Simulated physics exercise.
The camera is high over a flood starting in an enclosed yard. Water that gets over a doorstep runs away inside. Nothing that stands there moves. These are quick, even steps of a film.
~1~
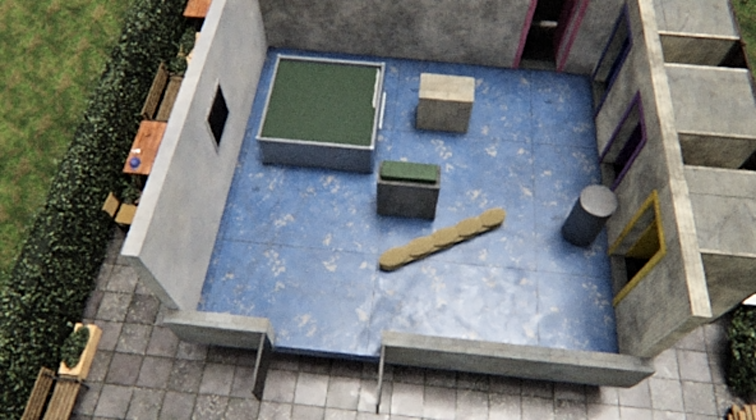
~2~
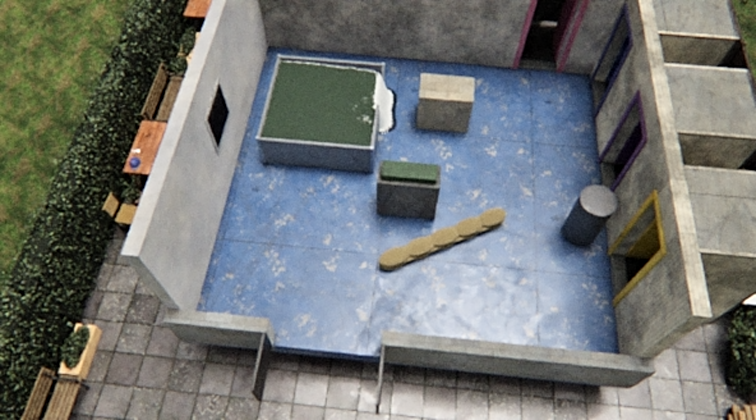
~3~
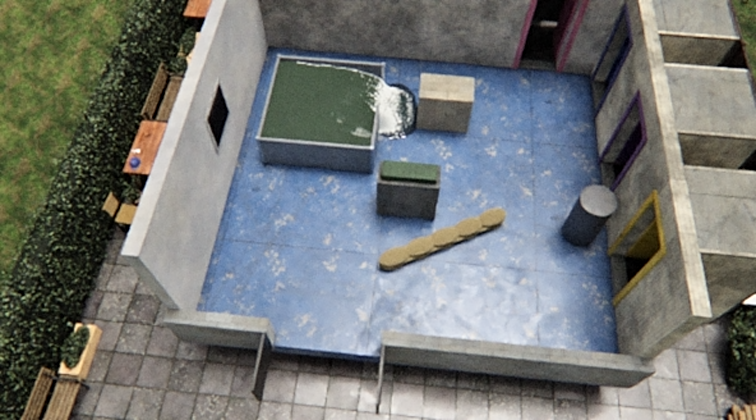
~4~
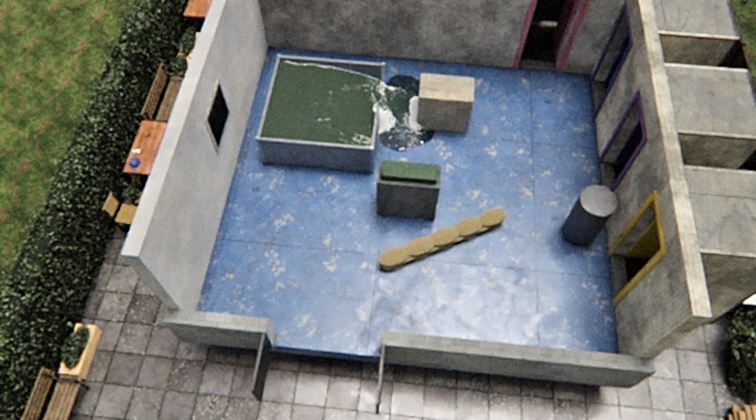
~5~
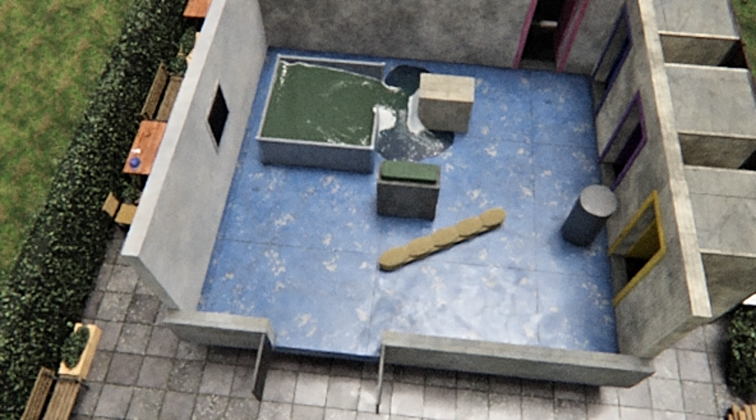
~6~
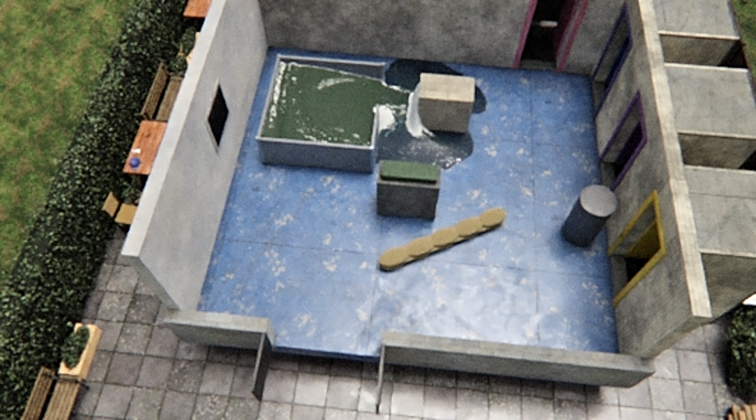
A walled yard with a blue floor held a tank of still green water, which then poured out through a gap on the right side and spread around a pale block across the floor.
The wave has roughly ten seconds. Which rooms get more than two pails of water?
The purple door floods; the pink door floods; the yellow door holds within the limit; the blue door floods.
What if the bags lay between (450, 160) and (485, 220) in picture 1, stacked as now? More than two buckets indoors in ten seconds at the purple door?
The purple door keeps below it.
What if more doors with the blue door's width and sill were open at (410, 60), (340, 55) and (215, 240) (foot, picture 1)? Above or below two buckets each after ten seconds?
One after the other: Takes more, lets less in, keeps below it.
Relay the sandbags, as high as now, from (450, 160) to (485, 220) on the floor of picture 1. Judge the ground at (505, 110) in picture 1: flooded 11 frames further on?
At that place: Covered.
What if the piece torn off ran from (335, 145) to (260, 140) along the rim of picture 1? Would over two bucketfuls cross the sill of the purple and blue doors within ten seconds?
My reading: The purple one keeps below it, the blue one takes less.
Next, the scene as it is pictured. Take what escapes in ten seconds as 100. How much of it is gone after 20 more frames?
I make it 40 per cent.
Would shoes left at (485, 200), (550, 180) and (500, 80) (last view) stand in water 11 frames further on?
In turn: Under water, covered, awash.
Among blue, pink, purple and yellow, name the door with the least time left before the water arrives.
The door marked pink.
A moment on, water covers 25 % of the floor; the purple door not reached, the pink door wet at the sill, nothing in, the yellow door not reached, the blue door not reached.
Next, water covers 35 % of the floor; the purple door not reached, the pink door under two buckets in, the yellow door not reached, the blue door under two buckets in.
Then, water covers 50 % of the floor; the purple door under two buckets in, the pink door under two buckets in, the yellow door wet at the sill, nothing in, the blue door far over two buckets in.
Later, water covers 80 % of the floor; the purple door over two buckets in, the pink door under two buckets in, the yellow door wet at the sill, nothing in, the blue door far over two buckets in.
In the end, water covers 95 % of the floor; the purple door over two buckets in, the pink door over two buckets in, the yellow door wet at the sill, nothing in, the blue door far over two buckets in.
